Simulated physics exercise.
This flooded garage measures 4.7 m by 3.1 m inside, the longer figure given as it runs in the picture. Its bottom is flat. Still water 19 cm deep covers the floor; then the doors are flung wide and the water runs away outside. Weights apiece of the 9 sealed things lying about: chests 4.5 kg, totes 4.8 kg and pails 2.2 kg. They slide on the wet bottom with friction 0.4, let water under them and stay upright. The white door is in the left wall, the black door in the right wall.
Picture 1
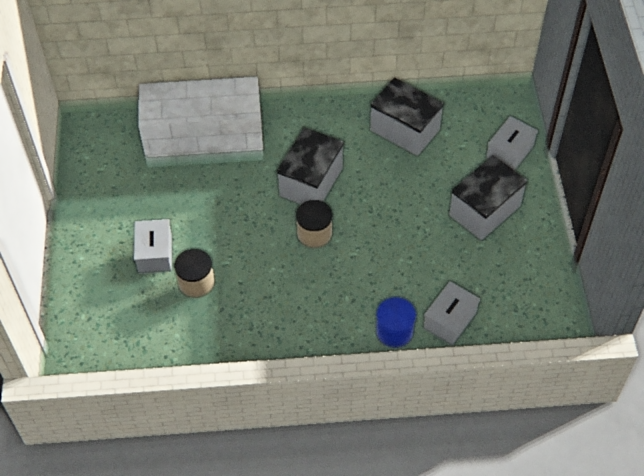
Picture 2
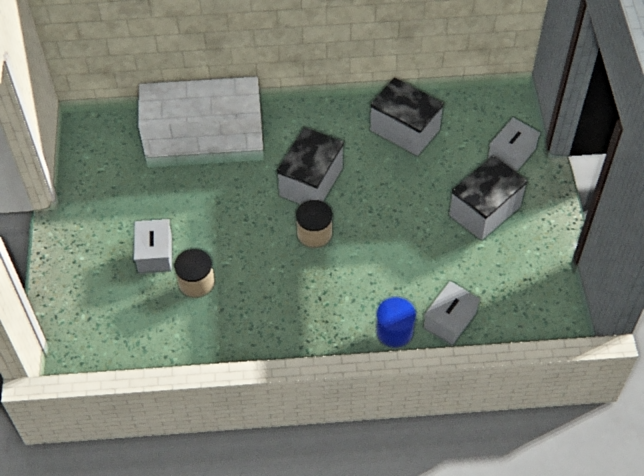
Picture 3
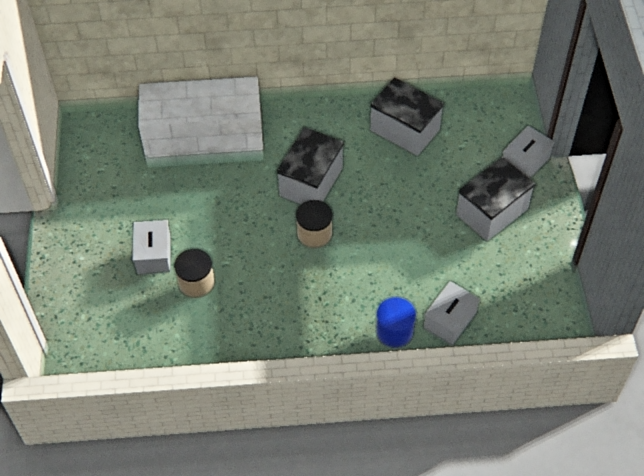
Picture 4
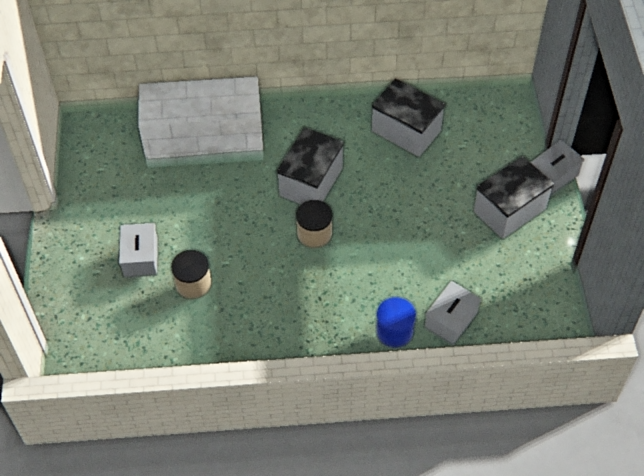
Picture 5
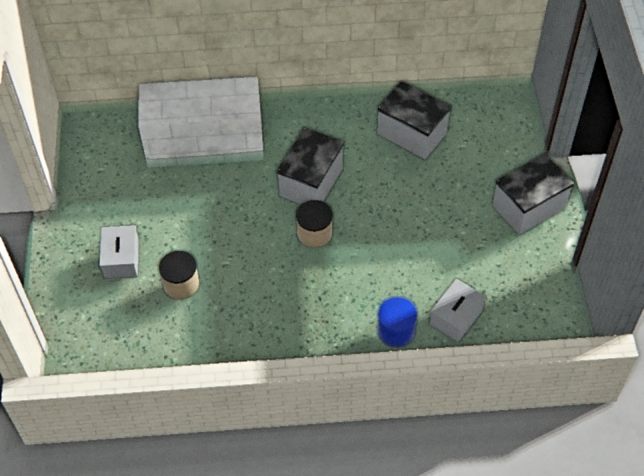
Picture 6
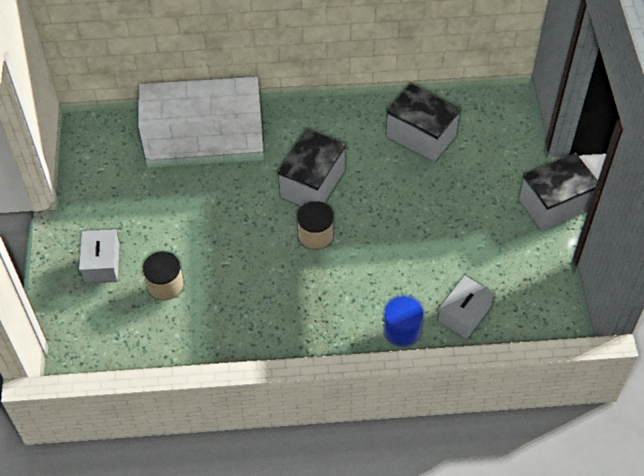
Marble-topped boxes on the right drift toward the open black door, then others shift slightly.
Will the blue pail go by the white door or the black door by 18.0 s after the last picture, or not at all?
The blue pail: Neither one.
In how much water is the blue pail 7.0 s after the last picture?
Roughly 8 cm.
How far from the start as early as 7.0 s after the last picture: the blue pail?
About 30 cm.
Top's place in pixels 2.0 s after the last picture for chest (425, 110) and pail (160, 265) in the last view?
Around (459, 118) and (77, 272).
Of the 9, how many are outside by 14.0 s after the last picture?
By then 6.
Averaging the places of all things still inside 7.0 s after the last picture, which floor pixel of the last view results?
Near (370, 266).
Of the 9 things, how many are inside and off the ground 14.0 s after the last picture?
3 of them.
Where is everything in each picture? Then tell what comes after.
The first picture shows the blue pail at (396, 314) floats; 19 cm deep round most things; 0 of 9 have shifted.
The second picture shows the blue pail at (396, 314), afloat; 19 cm deep round most things; 0 of 9 have shifted.
The third picture shows the blue pail at (396, 314), afloat; about 2550 L in view; 2 of 9 have shifted.
The fourth picture shows the blue pail at (396, 314), afloat; about 2460 L in view; 3 of 9 have shifted.
The fifth picture shows the blue pail at (398, 314), afloat; 17 cm deep round most things; 6 of 9 have shifted.
The sixth picture shows the blue pail at (404, 313), afloat, 7 cm from its start; 16 cm deep round most things; 7 of 9 have shifted.
Then, 2.0 s after the last picture the blue pail is near (414, 314), 0.2 m from its start, afloat; 3 of 9 are out; 6 afloat.
Then, 7.0 s after the last picture the blue pail is near (427, 310), 0.3 m from its start, afloat; 5 of 9 are out; 4 afloat.
Then, 14.0 s after the last picture the blue pail is near (456, 297), 0.6 m from its start, afloat; 6 of 9 are out; 3 afloat.
Then, 18.0 s after the last picture the blue pail is near (478, 288), 0.8 m from its start, afloat; 6 of 9 are out; 3 afloat.
